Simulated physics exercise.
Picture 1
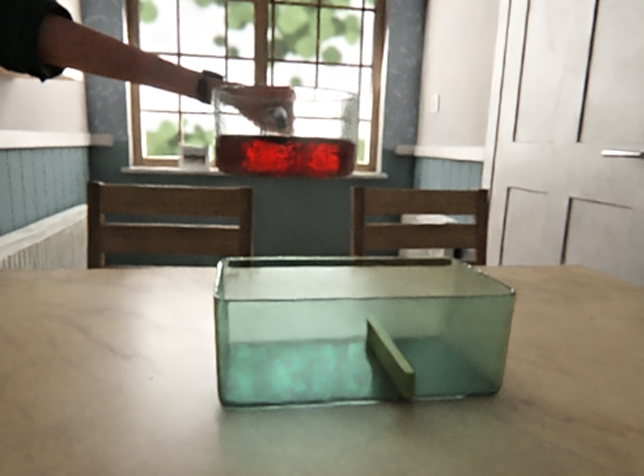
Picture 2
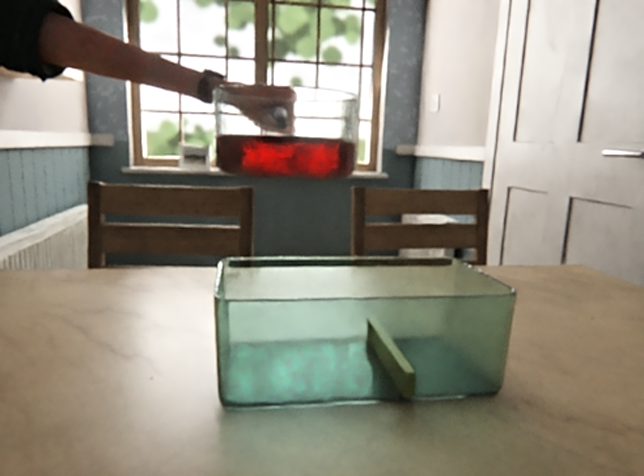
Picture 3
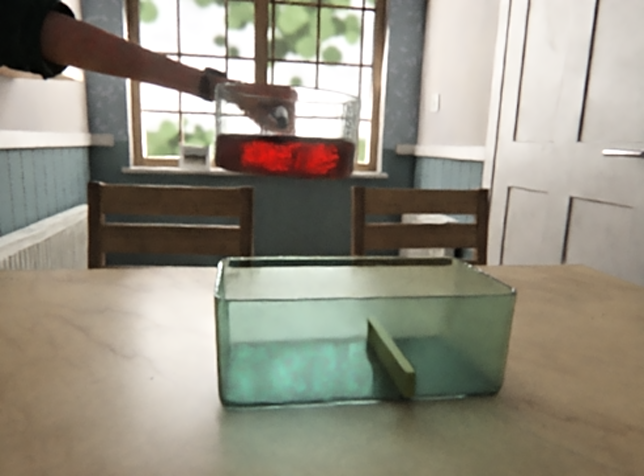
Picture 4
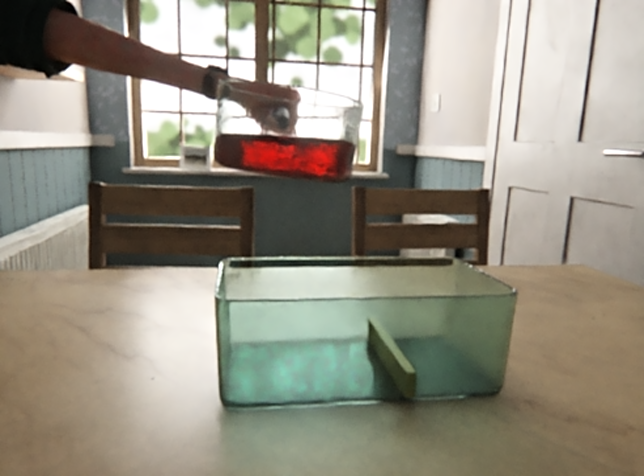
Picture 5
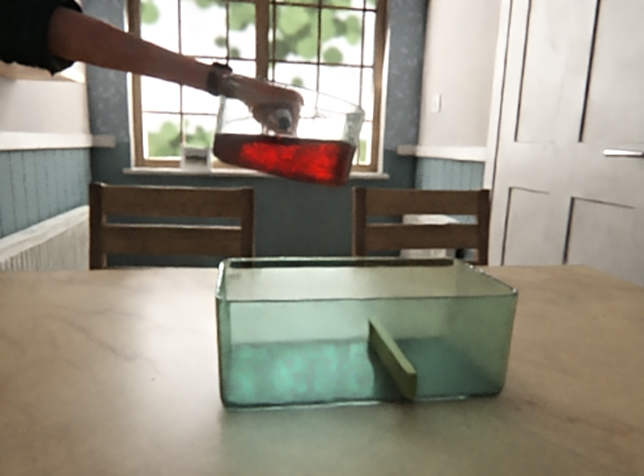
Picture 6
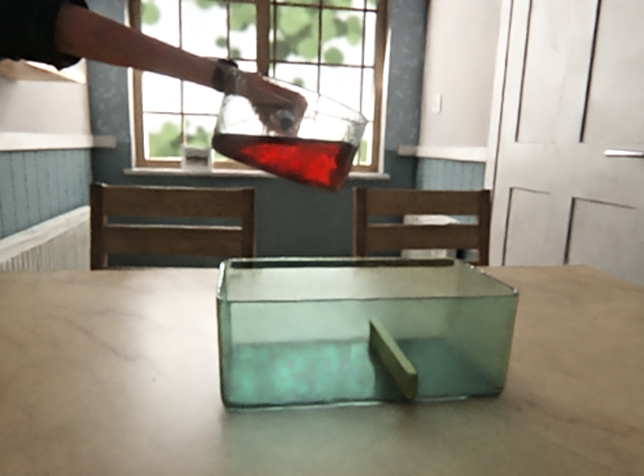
A hand slowly tilts a clear container of red liquid rightward above a greenish basin.
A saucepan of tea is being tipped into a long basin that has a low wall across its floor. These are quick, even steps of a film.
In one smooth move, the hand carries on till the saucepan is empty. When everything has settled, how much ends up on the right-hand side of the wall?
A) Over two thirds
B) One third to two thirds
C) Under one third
Answer: B.
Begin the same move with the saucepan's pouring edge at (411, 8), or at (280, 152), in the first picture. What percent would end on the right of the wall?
It comes to 65 % the first time and 10 % the second.
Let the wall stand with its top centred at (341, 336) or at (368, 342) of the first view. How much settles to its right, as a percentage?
First try: Roughly 90 per cent; second try: 65 per cent.
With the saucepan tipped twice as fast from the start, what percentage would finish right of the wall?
Around 25 per cent ends up there.
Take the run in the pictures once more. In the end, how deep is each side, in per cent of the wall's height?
Once it is still, the left part shows 40 per cent and the right part 50.
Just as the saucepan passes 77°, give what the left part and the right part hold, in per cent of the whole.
I'd put the left part near 0 per cent and the right part near 5.
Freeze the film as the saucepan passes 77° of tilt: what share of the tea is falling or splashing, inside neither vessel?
It's close to 30 percent.
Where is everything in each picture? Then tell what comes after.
Tilt 0°; pouring edge (357, 100); surface from (218, 136) to (351, 141); the long basin's rim runs from (218, 278) to (483, 275); the wall's top is at (388, 343), in the first frame.
Tilt 1°; pouring edge (358, 101); surface from (218, 135) to (351, 140), in the second frame.
Tilt 3°; pouring edge (359, 103); surface from (218, 135) to (351, 141), in the third frame.
Tilt 6°; pouring edge (361, 108); surface from (218, 135) to (351, 142), in the fourth frame.
Tilt 11°; pouring edge (363, 115); surface from (217, 135) to (352, 143), in the fifth frame.
Tilt 17°; pouring edge (365, 124); surface from (215, 135) to (354, 144), in the sixth frame.
A moment on, the saucepan is tipped on its side and 59 per cent is still to pour, 2 is left of the wall and 6 right of it.
Next, the saucepan is tipped right over and 7 per cent is still to pour, 42 is left of the wall and 39 right of it.
Then the saucepan is tipped right over and 0 per cent is still to pour, 58 is left of the wall and 41 right of it.
Later the saucepan is tipped right over and 0 per cent is still to pour, 58 is left of the wall and 41 right of it.
At rest 58 per cent lies left of the wall, 41 right of it and 1 outside.
